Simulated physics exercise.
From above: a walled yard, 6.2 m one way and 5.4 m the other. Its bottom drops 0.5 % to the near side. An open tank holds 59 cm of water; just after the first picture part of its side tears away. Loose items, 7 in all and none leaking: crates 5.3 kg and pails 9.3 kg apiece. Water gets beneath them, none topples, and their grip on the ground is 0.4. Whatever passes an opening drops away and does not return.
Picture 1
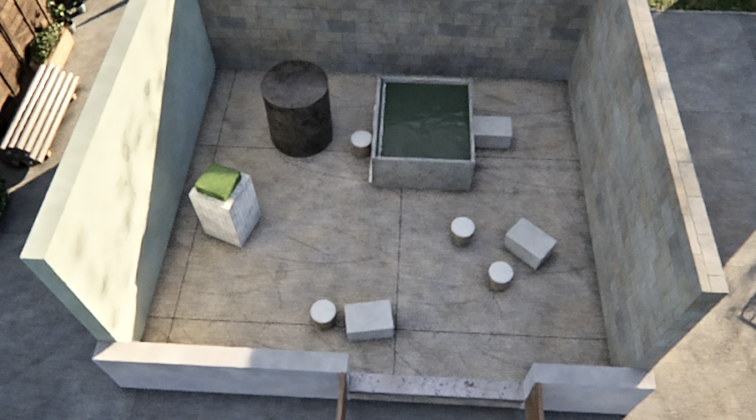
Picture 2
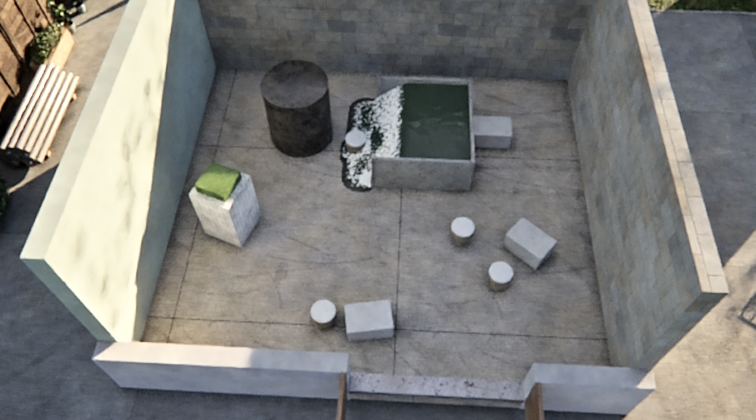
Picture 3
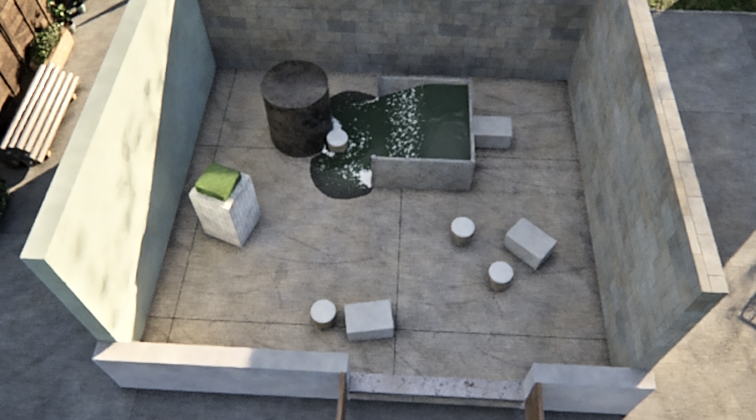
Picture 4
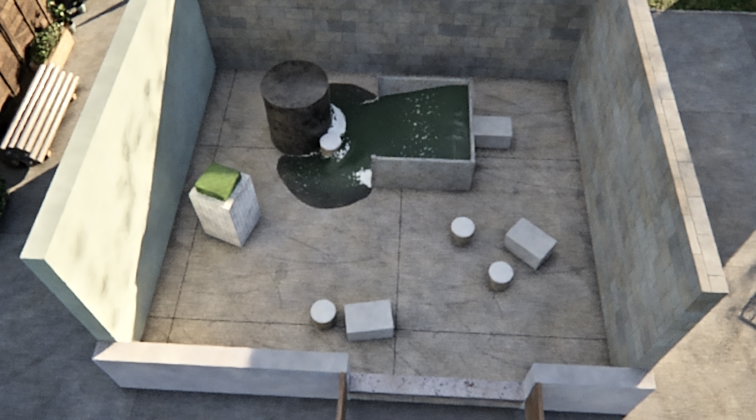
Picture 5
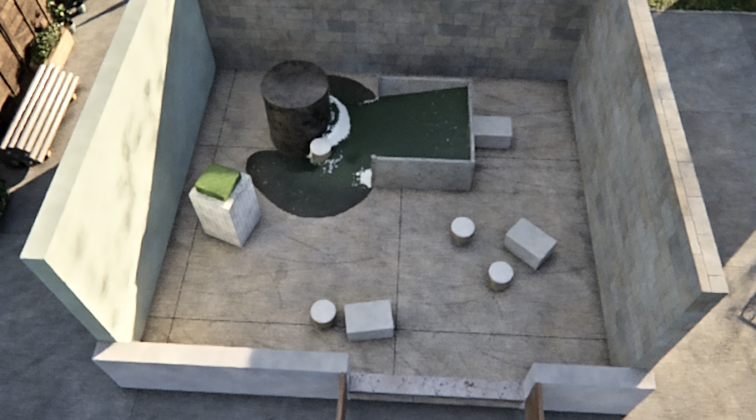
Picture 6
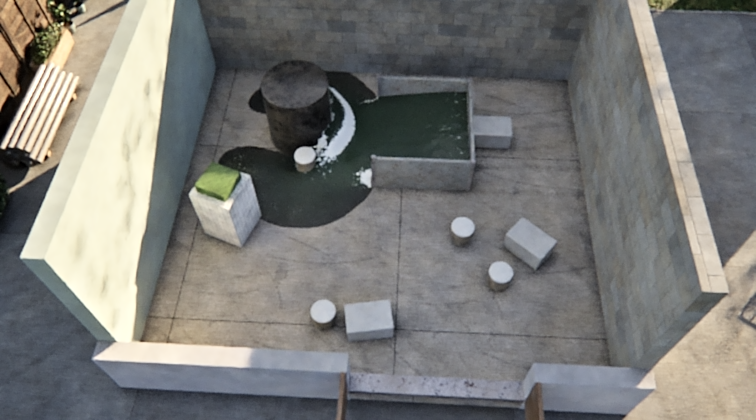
The clip opens on a walled yard seen from above, with an open tank of dark green water, a dark cylinder and scattered pale pails and crates. Water bursts foaming from the tank's left side, then spreads around the cylinder and toward the green-topped block, carrying one pail left.
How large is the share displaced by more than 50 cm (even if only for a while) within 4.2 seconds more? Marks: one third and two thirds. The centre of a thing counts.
It is not even a third.
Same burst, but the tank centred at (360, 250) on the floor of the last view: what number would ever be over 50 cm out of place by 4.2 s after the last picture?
In that case 2 of them.
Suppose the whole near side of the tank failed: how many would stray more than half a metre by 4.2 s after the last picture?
In that case 5 of them.
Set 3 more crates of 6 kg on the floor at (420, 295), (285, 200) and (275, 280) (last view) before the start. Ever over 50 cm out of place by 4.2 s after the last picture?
In turn: Under, over, more.
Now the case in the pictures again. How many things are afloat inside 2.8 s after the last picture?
At that moment 0.
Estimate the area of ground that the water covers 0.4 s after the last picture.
About 10.0 m2.
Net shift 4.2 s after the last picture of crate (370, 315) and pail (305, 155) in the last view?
In turn: 60 cm, 200 cm.
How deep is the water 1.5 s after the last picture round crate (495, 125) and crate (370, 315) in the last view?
Roughly 0 and 0 cm.
Then, 0.4 s after the last picture 1 of 7 are over 50 cm from their spots; 0 afloat.
Then, 1.5 s after the last picture 1 of 7 are over 50 cm from their spots; 1 afloat.
Then, 2.8 s after the last picture 1 of 7 are over 50 cm from their spots; 0 afloat.
Then, 4.2 s after the last picture 2 of 7 are over 50 cm from their spots, and 2 have been at some point; 0 afloat.
